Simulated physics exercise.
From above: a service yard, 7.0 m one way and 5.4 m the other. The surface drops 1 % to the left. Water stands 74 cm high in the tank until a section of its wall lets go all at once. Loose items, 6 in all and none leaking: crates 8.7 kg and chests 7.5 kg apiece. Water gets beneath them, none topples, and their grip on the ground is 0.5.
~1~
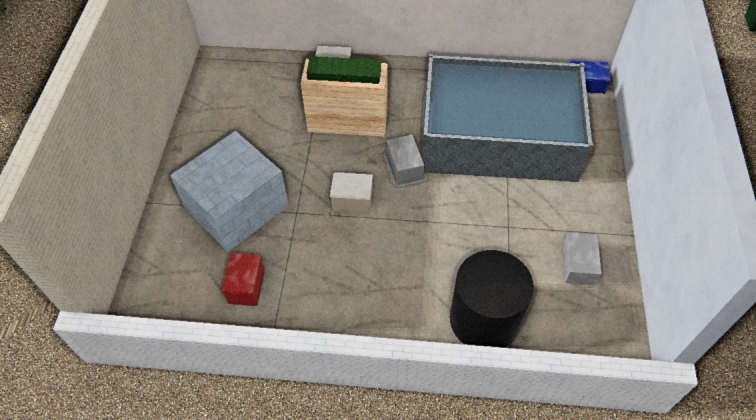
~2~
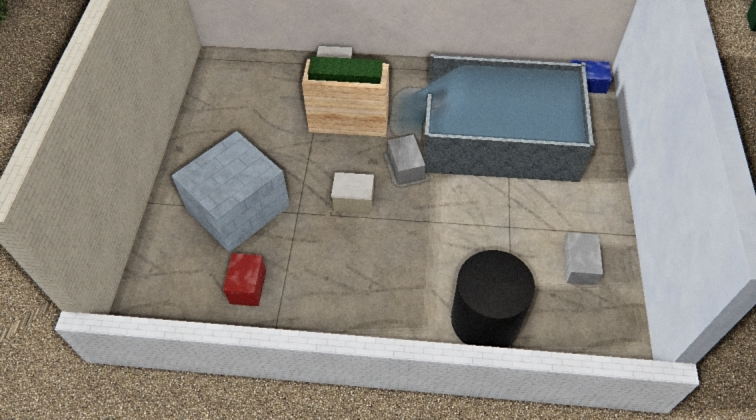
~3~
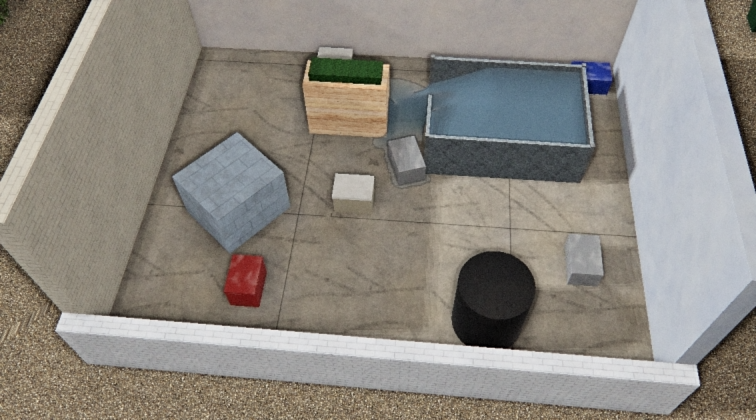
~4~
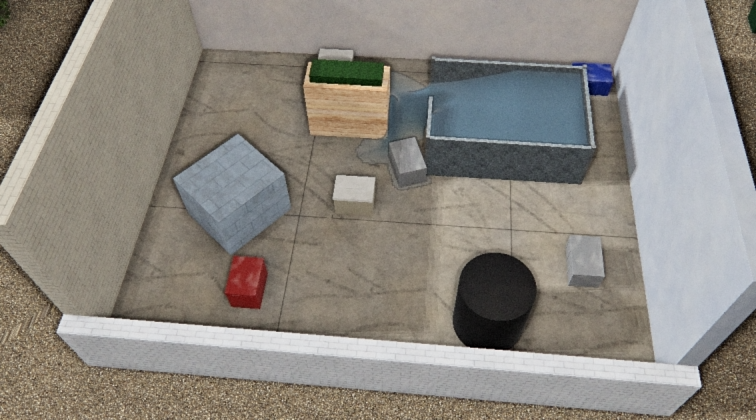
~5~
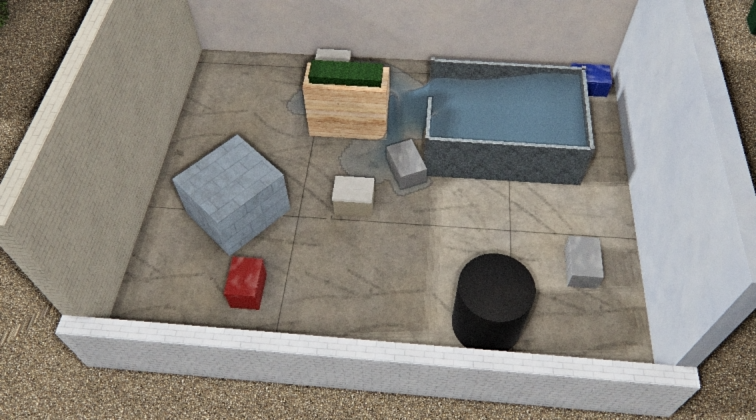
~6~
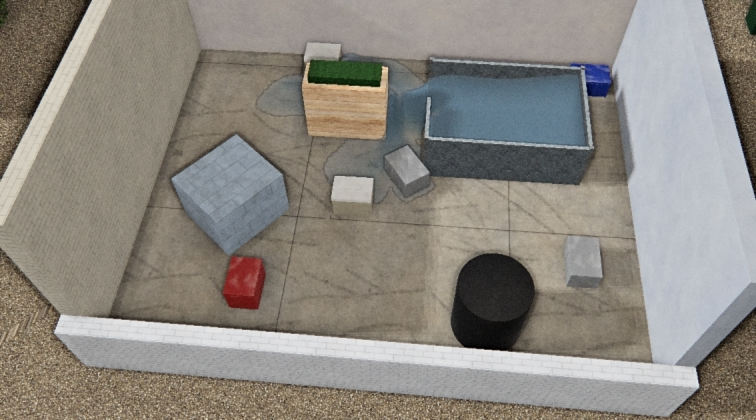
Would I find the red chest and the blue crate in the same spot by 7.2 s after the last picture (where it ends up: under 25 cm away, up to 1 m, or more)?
The red chest moves a short way, the blue crate barely shifts.
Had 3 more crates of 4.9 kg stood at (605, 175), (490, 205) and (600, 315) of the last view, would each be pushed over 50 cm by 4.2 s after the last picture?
In that order: Less, under, less.
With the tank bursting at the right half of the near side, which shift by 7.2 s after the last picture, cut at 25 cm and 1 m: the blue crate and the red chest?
In that case the blue crate ends far away, the red chest gets carried off.
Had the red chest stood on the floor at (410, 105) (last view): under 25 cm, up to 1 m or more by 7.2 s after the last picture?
It gets carried off.
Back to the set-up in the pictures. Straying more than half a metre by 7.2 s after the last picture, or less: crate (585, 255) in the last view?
It is under.
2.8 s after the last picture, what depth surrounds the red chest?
Roughly 3 cm.
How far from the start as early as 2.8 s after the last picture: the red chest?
About 40 cm.
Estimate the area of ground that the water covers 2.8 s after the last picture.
About 28 m2.
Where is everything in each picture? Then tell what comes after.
The first picture shows the red chest at (242, 273) rests on the ground; the blue crate at (590, 70) rests on the ground; 3.3 m2 under water; 0 of 6 have shifted.
The second picture shows the red chest at (243, 273), on the bottom; the blue crate at (592, 70), on the bottom; 3.9 m2 under water; 0 of 6 have shifted.
The third picture shows the red chest at (244, 274) rests on the ground; the blue crate at (592, 71), on the bottom; water covers 4.4 m2; 0 of 6 have shifted.
The fourth picture shows the red chest at (245, 275) rests on the ground; the blue crate at (593, 72), on the bottom; water covers 5.1 m2; 0 of 6 have shifted.
The fifth picture shows the red chest at (244, 276), on the bottom; the blue crate at (592, 73), on the bottom; 6.0 m2 under water; 0 of 6 have shifted.
The sixth picture shows the red chest at (243, 276) rests on the ground; the blue crate at (591, 73), on the bottom; water covers 7.4 m2; 2 of 6 have shifted.
Then, 0.9 s after the last picture the red chest is near (243, 276), 0.0 m from its start, aground; the blue crate is near (591, 73), 0.0 m from its start, aground; 1 afloat.
Then, 2.8 s after the last picture the red chest is near (213, 294), 0.4 m from its start, aground; the blue crate is near (591, 73), 0.0 m from its start, aground; 3 afloat.
Then, 4.8 s after the last picture the red chest is near (184, 264), 0.8 m from its start, afloat; the blue crate is near (591, 73), 0.0 m from its start, aground; 4 afloat.
Then, 7.2 s after the last picture the red chest is near (213, 262), 0.5 m from its start, afloat; the blue crate is near (591, 73), 0.0 m from its start, aground; 4 afloat.
